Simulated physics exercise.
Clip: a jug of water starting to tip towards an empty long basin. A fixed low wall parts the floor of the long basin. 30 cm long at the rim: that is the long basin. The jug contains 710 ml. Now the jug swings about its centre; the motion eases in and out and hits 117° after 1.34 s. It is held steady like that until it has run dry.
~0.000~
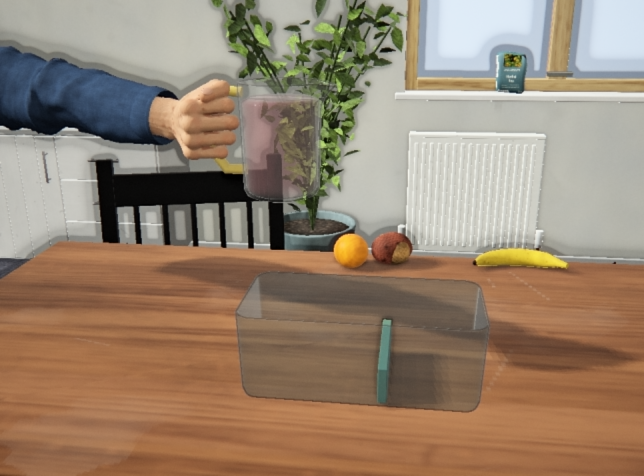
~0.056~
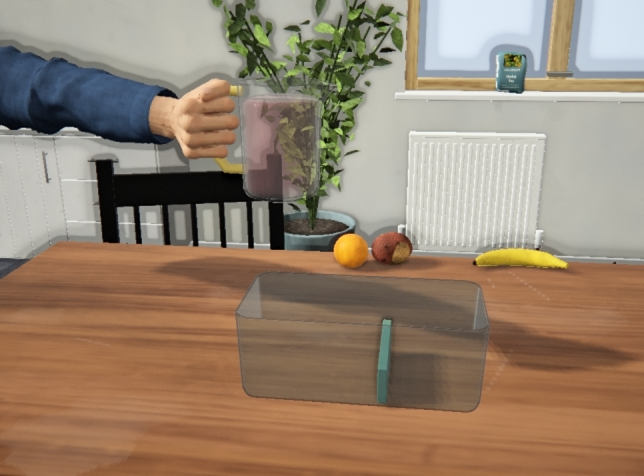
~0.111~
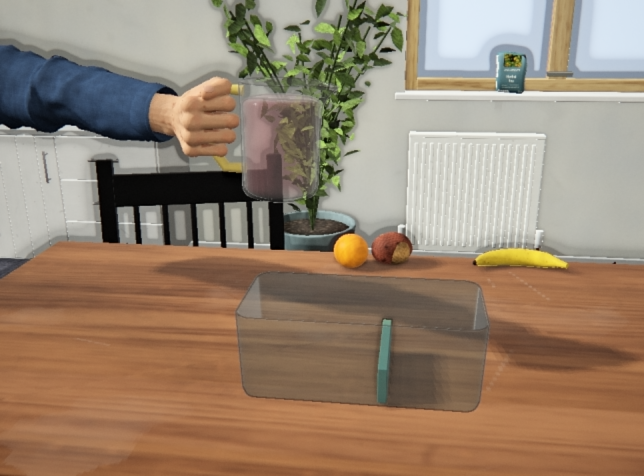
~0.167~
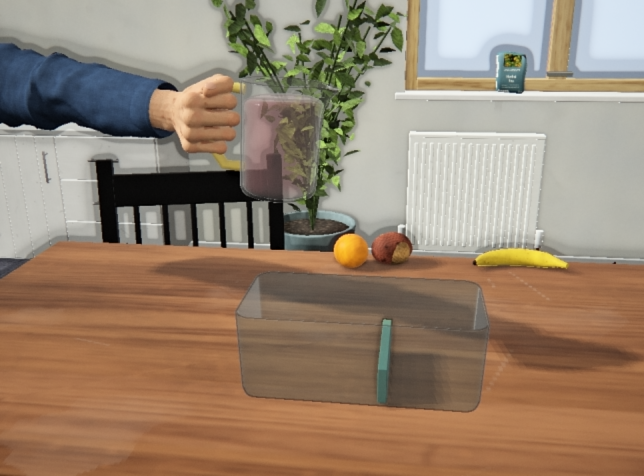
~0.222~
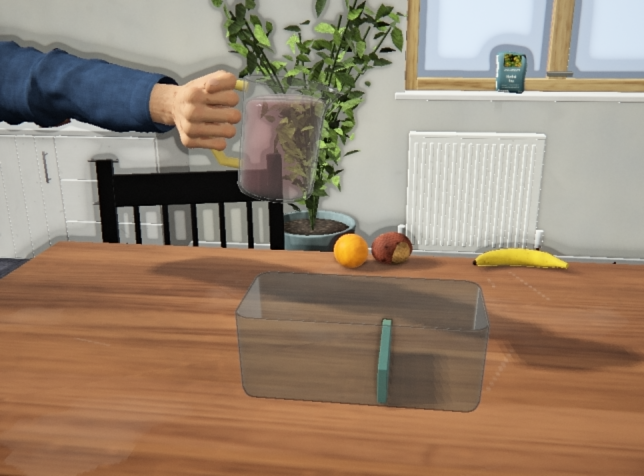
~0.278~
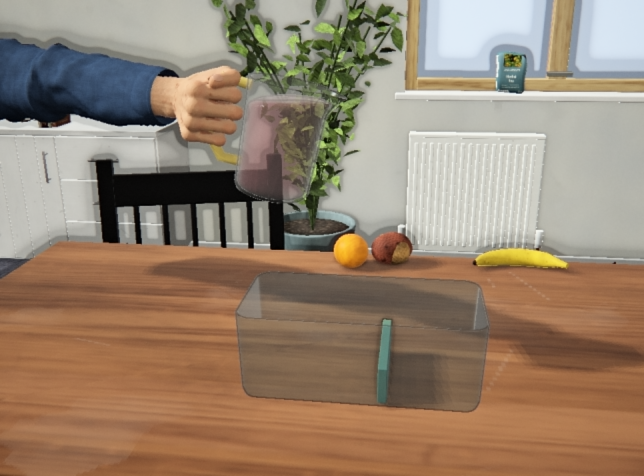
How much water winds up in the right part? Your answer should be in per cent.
About 76 per cent.
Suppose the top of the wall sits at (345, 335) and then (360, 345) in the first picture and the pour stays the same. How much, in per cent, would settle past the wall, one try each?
90 per cent first, 90 per cent second.
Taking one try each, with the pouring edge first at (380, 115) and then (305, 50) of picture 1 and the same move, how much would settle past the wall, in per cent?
Some 75 and 45 per cent, in that order.
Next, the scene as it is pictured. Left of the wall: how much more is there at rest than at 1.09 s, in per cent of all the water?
Around 20 in a hundred.
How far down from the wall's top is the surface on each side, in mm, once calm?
The left side gives some 42 mm, the right side some 14 mm.
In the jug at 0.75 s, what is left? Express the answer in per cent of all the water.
Roughly 80 per cent.
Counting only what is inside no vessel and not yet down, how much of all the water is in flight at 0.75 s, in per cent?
Roughly 16 percent.
After 0.75 s the tilt is 69° and 81 per cent is still to pour, 0 is left of the wall and 3 right of it.
After 1.09 s the tilt is 107° and 23 per cent is still to pour, 3 is left of the wall and 48 right of it.
After 1.45 s the tilt is 117° and 0 per cent is still to pour, 21 is left of the wall and 76 right of it.
After 1.84 s the tilt is 117° and 0 per cent is still to pour, 22 is left of the wall and 75 right of it.
In the end 22 per cent lies left of the wall, 76 right of it and 3 outside.
